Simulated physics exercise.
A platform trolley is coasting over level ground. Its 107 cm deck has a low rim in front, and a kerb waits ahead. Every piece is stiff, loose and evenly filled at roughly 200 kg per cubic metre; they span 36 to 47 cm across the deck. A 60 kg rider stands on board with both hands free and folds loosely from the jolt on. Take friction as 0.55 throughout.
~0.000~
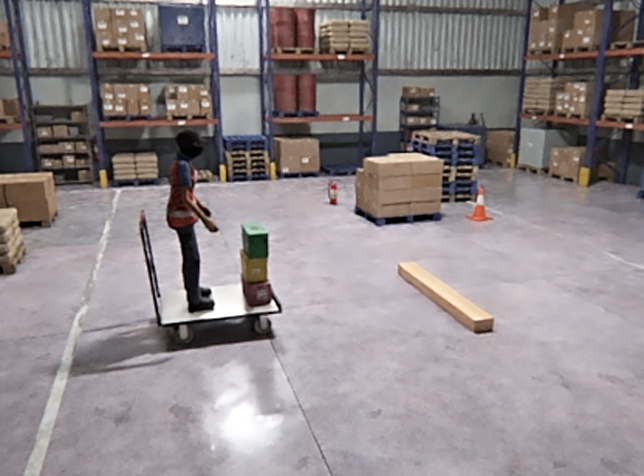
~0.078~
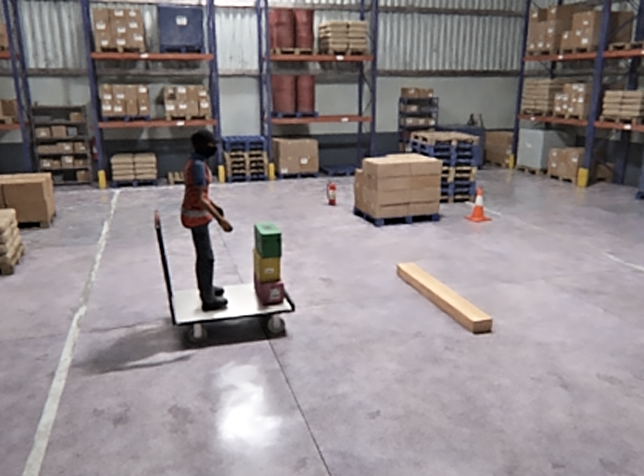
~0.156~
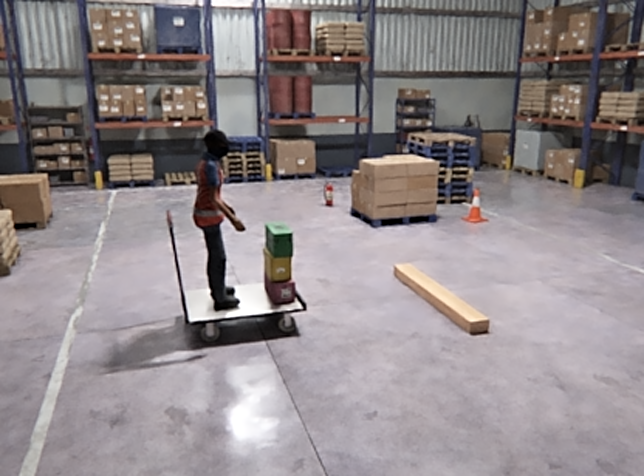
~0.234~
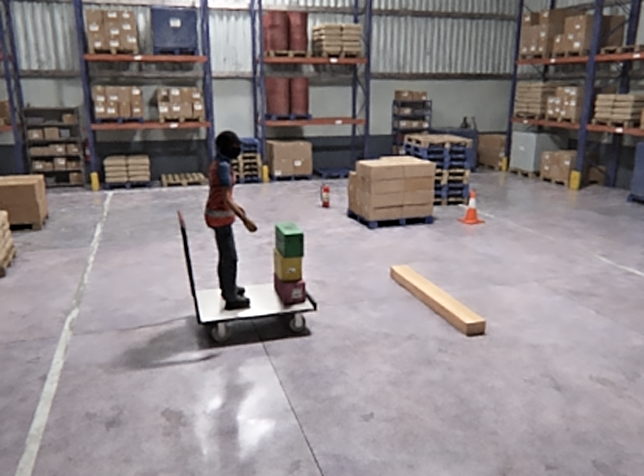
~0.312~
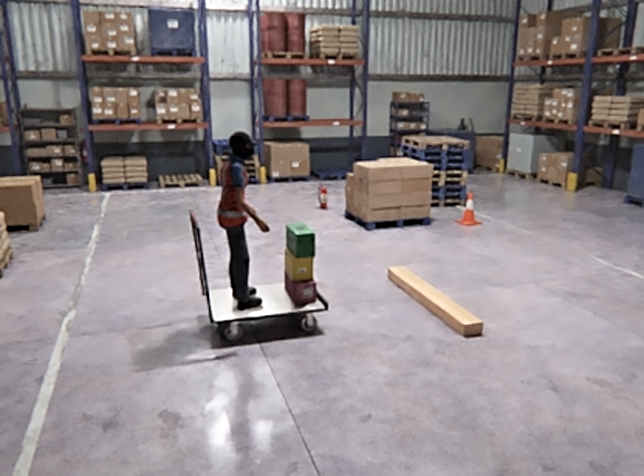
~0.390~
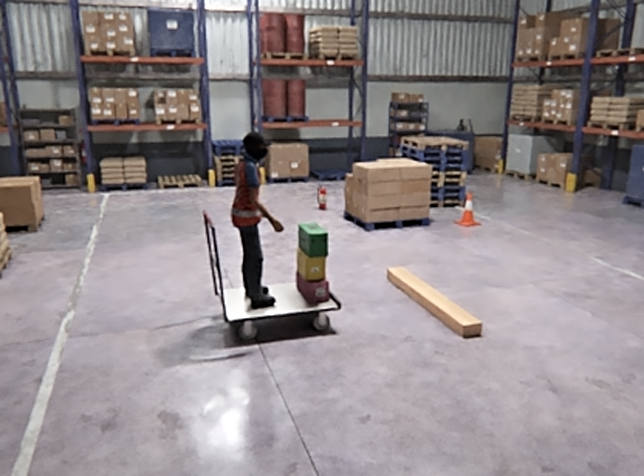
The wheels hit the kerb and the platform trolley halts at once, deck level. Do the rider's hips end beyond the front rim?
The rider's hips end beyond the front rim.
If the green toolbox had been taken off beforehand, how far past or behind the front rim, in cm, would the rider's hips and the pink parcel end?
In that case hips 30 past, pink 20 behind.
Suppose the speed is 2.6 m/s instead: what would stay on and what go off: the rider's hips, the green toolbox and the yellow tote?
Then hips off, green off, yellow off.
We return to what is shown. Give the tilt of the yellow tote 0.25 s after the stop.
About 40°.
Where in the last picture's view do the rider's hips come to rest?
At about (444, 276).
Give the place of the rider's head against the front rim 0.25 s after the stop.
Some 30 cm behind it.
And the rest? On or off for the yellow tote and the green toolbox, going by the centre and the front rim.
In the end: Yellow off, green off.
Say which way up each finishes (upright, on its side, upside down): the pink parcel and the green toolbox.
At rest: Pink upright, green on its side.
The wheels strike at 1.04 s.
After 1.29 s the rider's hips are 41 cm behind the rim, near (397, 225) in the last picture's view.
After 1.59 s the rider's hips are 20 cm behind the rim, near (414, 227) in the last picture's view.
After 2.04 s the rider's hips are 27 cm past the rim, near (450, 265) in the last picture's view.
When all is still (3.5 s), past the rim, yellow tote, green toolbox and the rider's hips; behind it, pink parcel.
